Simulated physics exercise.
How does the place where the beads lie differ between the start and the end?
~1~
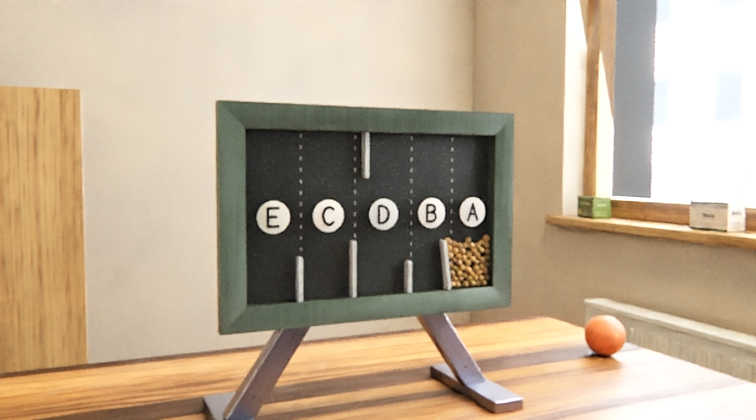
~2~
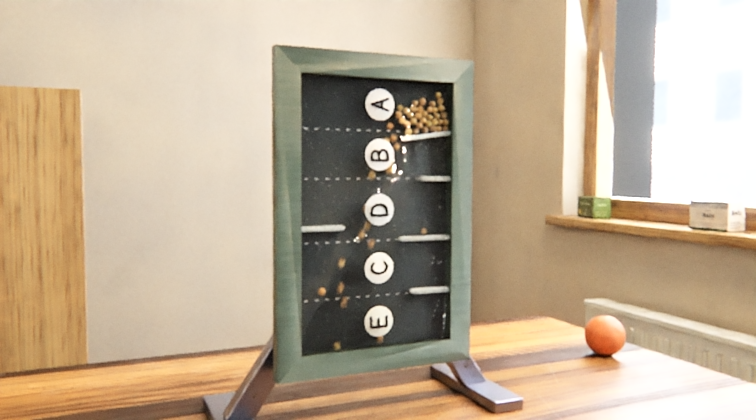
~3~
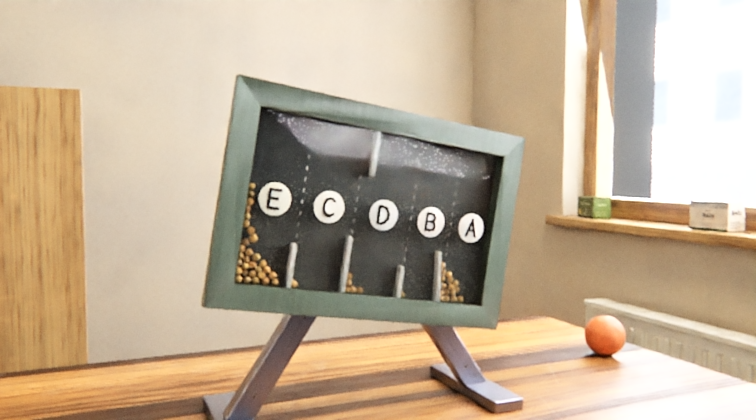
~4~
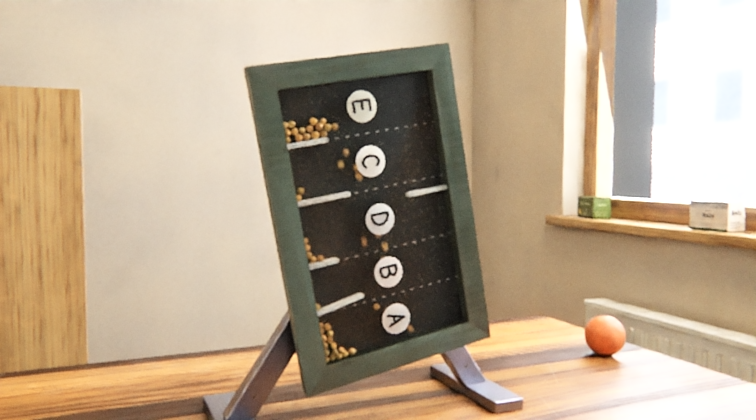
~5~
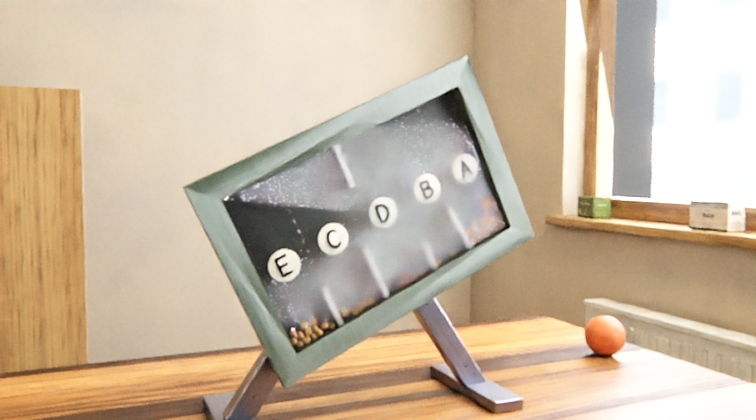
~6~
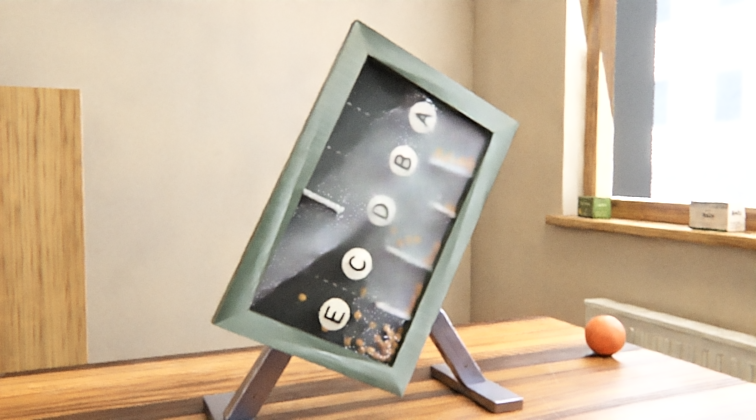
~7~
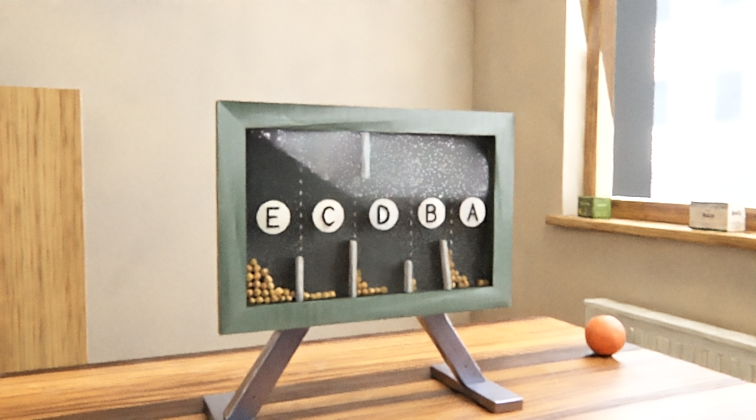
At the start the beads are all piled in strip A on the far right. At the end they are spread along the bottom, with the largest pile in strip E on the far left.
On a table, a framed bead box swings both ways and ends level, E fullest.
